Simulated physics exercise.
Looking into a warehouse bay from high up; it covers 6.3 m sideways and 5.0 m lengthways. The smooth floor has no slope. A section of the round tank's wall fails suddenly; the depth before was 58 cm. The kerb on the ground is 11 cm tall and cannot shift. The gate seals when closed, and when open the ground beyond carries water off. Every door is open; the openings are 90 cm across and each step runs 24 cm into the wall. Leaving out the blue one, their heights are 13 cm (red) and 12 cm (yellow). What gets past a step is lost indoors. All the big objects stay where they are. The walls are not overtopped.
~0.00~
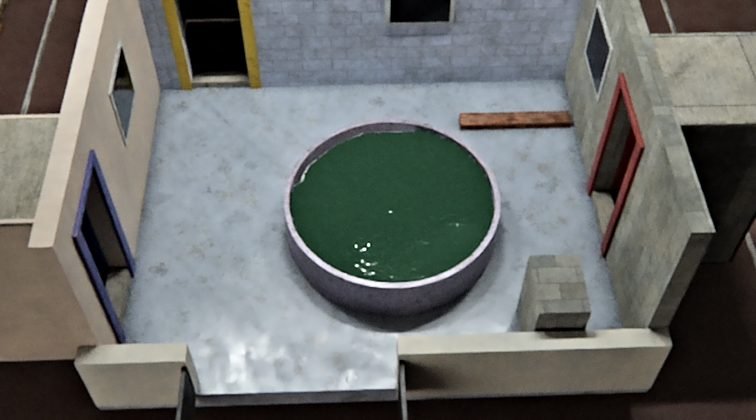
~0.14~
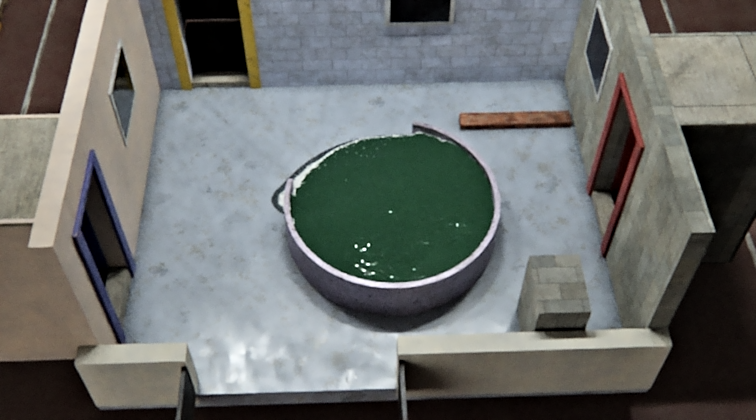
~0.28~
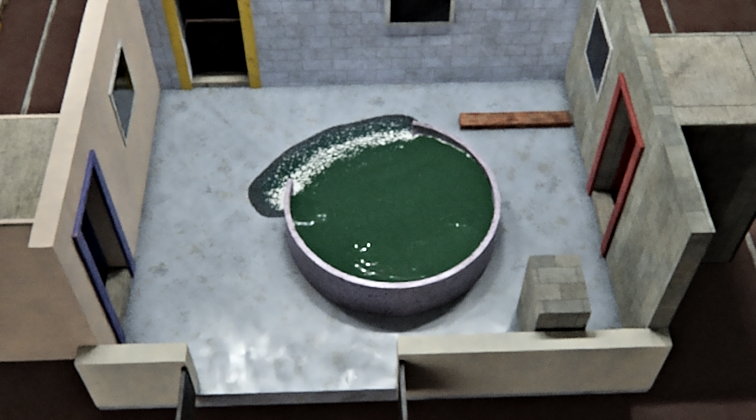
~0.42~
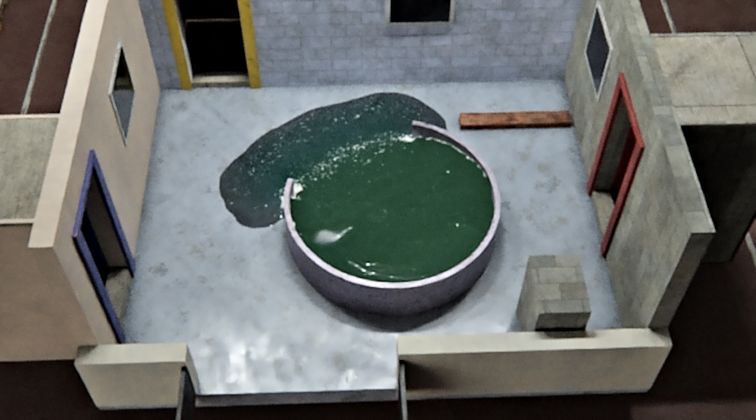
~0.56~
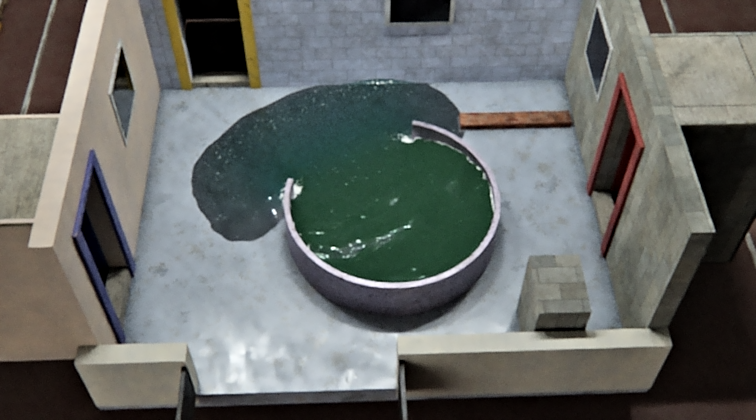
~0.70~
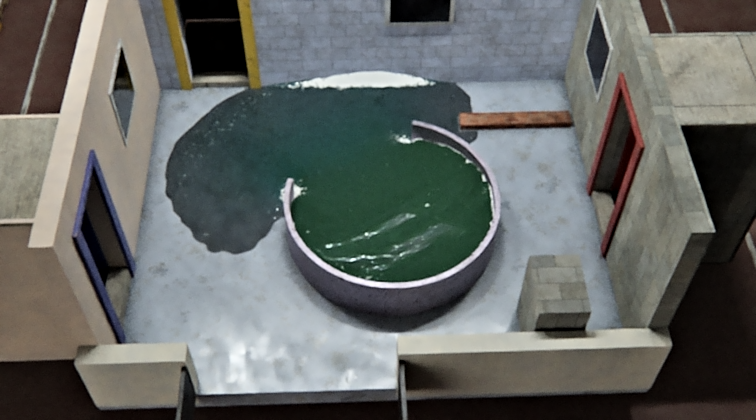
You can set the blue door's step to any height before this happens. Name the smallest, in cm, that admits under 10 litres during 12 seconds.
It would have to be roughly 11.5 cm high.
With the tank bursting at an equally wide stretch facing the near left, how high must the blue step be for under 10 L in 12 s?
About 29 cm.
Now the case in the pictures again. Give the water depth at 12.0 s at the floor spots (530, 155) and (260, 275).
In that order: 10 and 6 cm.
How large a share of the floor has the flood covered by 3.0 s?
Some 50 per cent of it.
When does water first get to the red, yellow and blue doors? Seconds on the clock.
Arrival: Red 3.4 s, yellow 0.8 s, blue 2.4 s.
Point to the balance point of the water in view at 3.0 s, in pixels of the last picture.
Around (322, 169).
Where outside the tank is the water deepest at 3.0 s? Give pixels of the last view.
Around (170, 111).
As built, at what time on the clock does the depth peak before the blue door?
Near 8.5 s.
After 1.4 s water covers 35 % of the floor, deepest (41 cm) near (172, 94); it has not reached the blue door.
After 3.0 s water covers 50 % of the floor, deepest (38 cm) near (170, 111); 2 cm at the blue door, 0 litres in over its 25 cm step.
After 12.0 s water covers 95 % of the floor, deepest (12 cm) near (571, 155); 9 cm at the blue door, 0 litres in over its 25 cm step.
At the blue door as built, the water arrived by 2.4 s and peaked near 13 cm at 8.6 s.
Run again over the same 12 s with other heights there, 17 litres in over 10 cm, 3 litres over 14 cm. The limit of 10 litres is kept from about 11.5 cm up.
